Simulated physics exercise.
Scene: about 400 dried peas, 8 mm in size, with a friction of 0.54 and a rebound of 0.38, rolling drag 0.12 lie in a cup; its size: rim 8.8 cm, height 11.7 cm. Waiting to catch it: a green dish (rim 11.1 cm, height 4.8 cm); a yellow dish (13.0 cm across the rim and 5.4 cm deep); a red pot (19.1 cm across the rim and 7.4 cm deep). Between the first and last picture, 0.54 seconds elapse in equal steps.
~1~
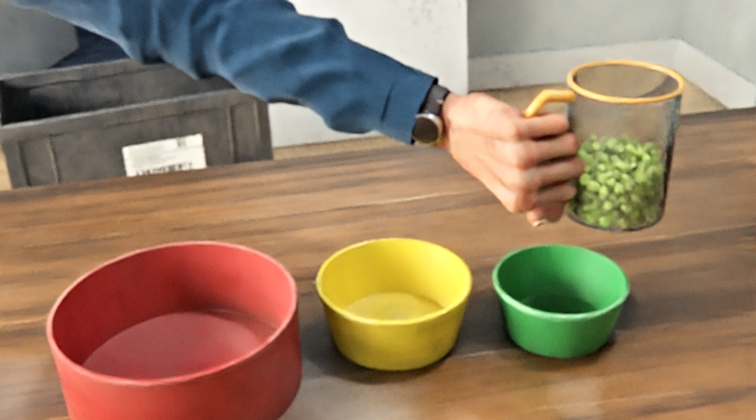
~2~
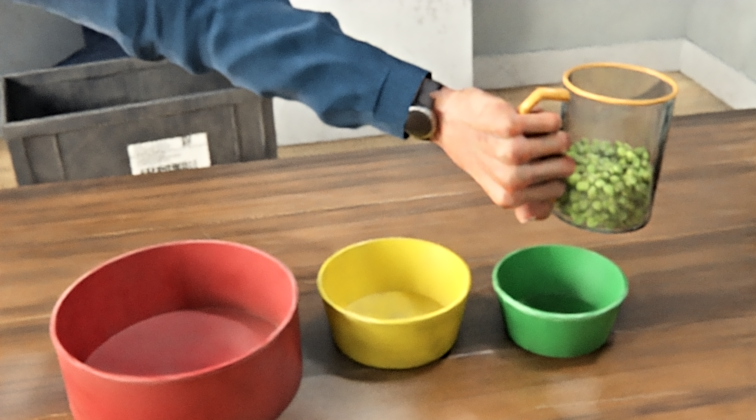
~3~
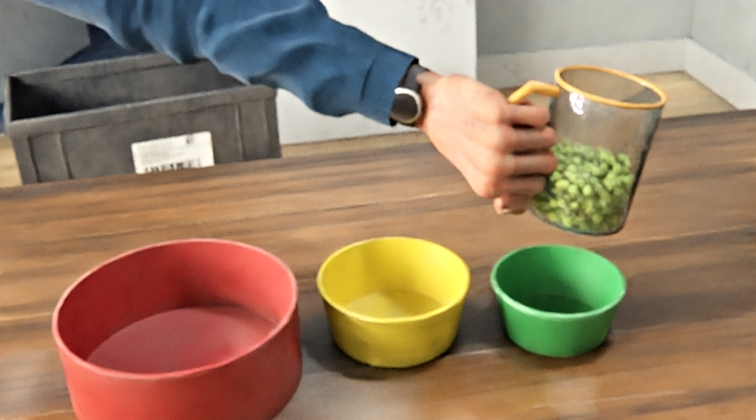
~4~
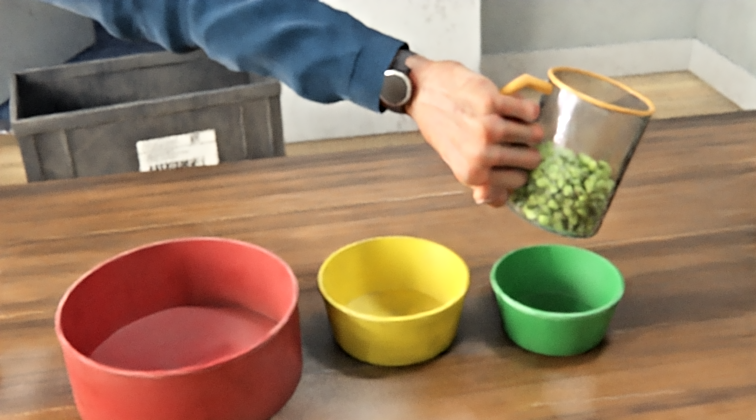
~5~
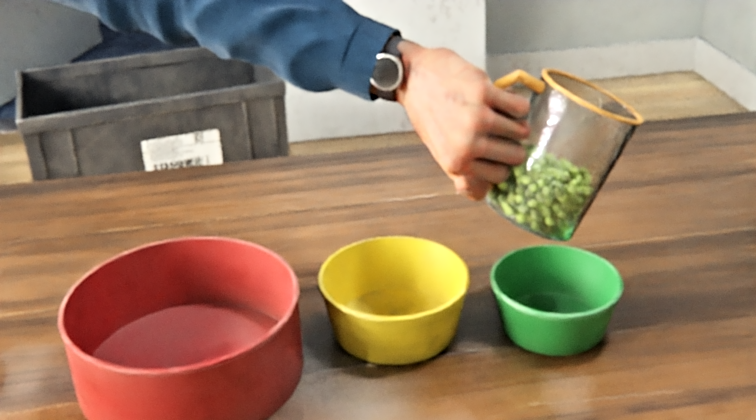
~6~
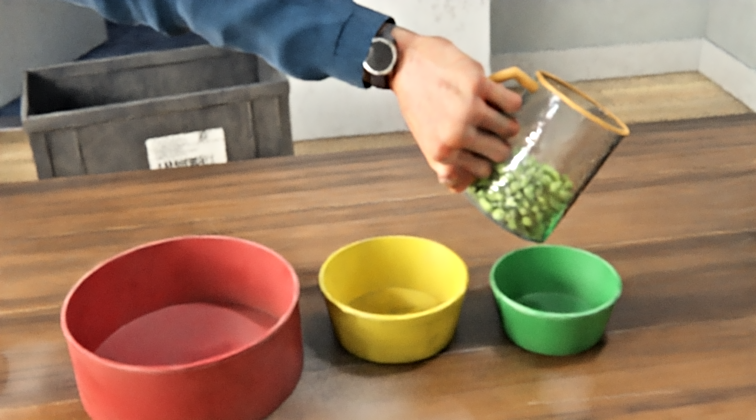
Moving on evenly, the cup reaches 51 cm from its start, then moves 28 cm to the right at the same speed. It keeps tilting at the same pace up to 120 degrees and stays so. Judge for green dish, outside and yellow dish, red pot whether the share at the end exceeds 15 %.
Green dish: It does not; outside: It does not; yellow dish: It does; red pot: It does not.
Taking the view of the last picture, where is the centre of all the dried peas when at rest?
I'd point at roughly (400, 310).
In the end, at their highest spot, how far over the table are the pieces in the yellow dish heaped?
Height at rest: Approx. 4.0 cm.
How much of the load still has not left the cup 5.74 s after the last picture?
About 0 %.
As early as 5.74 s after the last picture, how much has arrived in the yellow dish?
Some 100 in a hundred at that moment.
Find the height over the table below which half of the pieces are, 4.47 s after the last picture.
2 centimetres or so.
Then, 1.72 s after the last picture, tilt 120 degrees; yellow dish 100 %; middle of all pieces near (401, 307).
Then, 3.15 s after the last picture, tilt 120 degrees; yellow dish 100 %; middle of all pieces near (401, 309).
Then, 4.47 s after the last picture, tilt 120 degrees; yellow dish 100 %; middle of all pieces near (401, 309).
Then, 5.74 s after the last picture, tilt 120 degrees; yellow dish 100 %; middle of all pieces near (401, 309).
In the end, cup 0 %, red pot 0 %, green dish 0 %, yellow dish 100 %, outside 0 %.
